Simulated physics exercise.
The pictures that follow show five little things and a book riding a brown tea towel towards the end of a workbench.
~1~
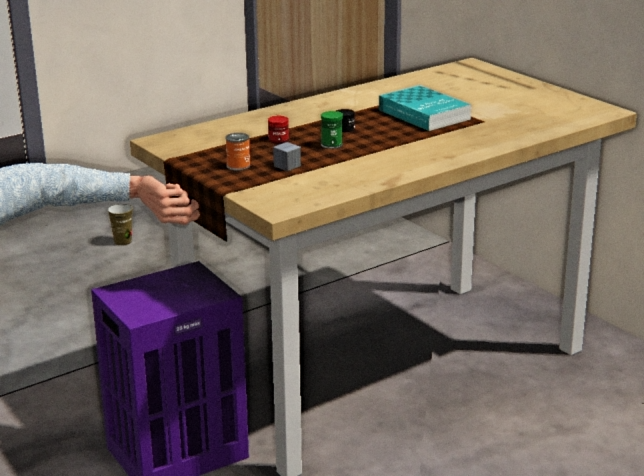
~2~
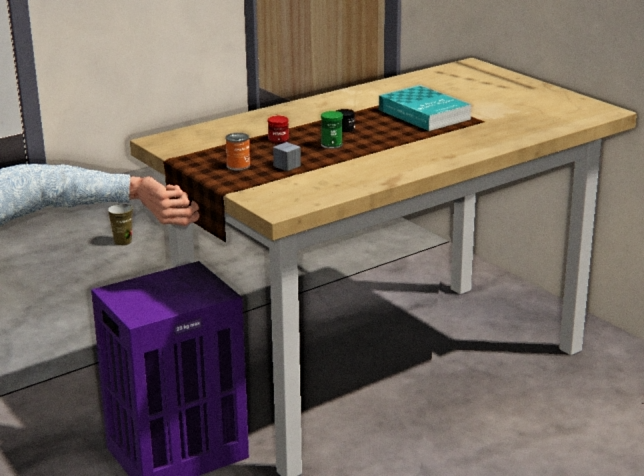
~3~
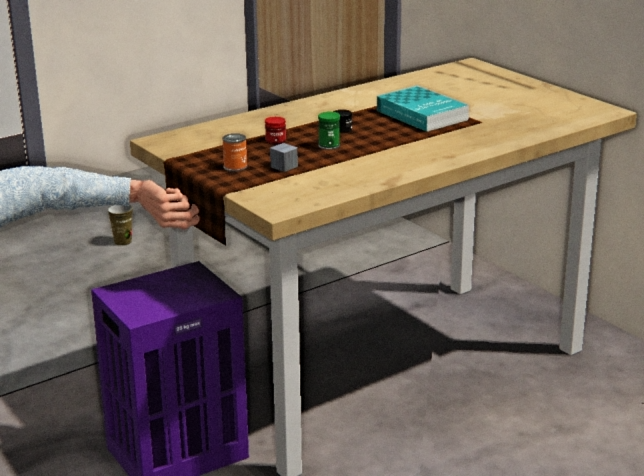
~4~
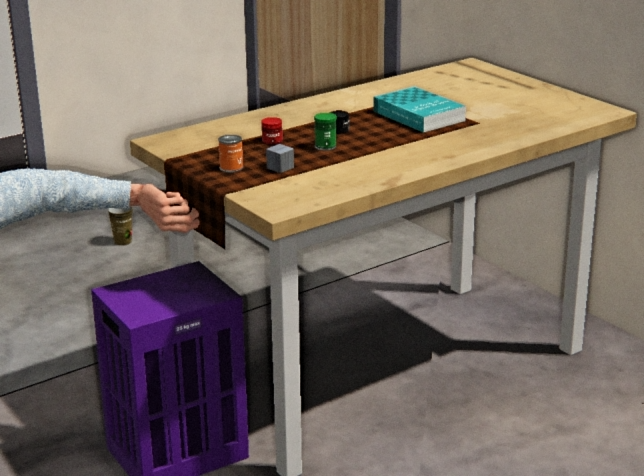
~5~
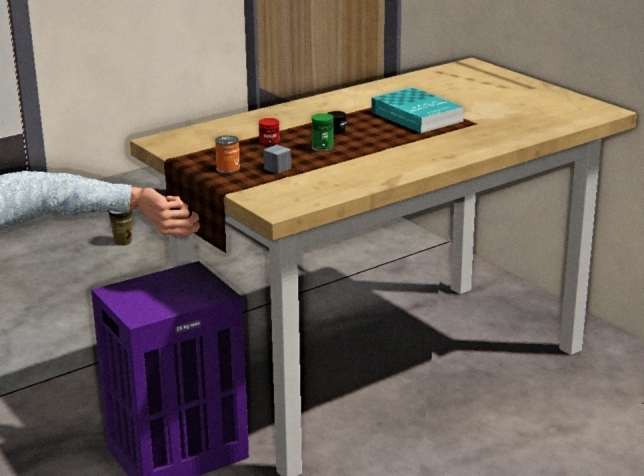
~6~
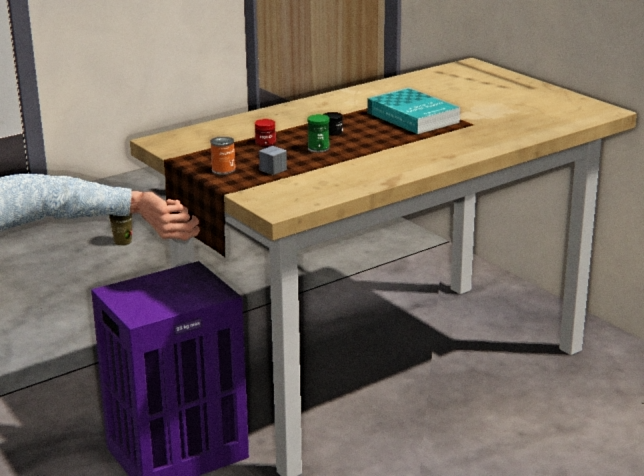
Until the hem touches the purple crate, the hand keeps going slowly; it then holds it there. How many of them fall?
One.
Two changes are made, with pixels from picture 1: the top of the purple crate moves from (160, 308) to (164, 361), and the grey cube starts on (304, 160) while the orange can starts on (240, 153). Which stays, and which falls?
Grey cube is gone, orange can is gone.
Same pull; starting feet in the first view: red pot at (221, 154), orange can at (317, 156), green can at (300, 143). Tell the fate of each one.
Red pot dropped, orange can kept, green can kept.
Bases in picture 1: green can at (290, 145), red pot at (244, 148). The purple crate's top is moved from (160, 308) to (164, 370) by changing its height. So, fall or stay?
Outcome: Green can is gone; red pot is gone.
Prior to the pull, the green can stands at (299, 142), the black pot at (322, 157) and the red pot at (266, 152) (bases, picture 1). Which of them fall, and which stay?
Result - green can: Still up; black pot: Still up; red pot: Still up.
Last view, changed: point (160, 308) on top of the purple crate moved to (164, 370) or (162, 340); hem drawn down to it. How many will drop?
Then 4, then 2.
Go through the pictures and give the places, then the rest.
The first frame shows hem (227, 242); orange can (237, 137); grey cube (287, 147); red pot (278, 119); green can (332, 114); black pot (345, 112); top of the crate (159, 308).
The second frame shows hem (226, 242); orange can (237, 137).
The third frame shows hem (227, 246); grey cube (284, 148).
The fourth frame shows hem (226, 250); red pot (272, 121); top of the crate (159, 308).
The fifth frame shows hem (226, 253); green can (322, 117).
The sixth frame shows hem (226, 258); orange can (222, 141); grey cube (273, 150); red pot (265, 122); green can (318, 118); black pot (332, 115).
A little later, hem near (196, 256); all still up.
Next, hem on the crate; orange can gone.
When it is over, hem on the crate; orange can gone. It carries off one.
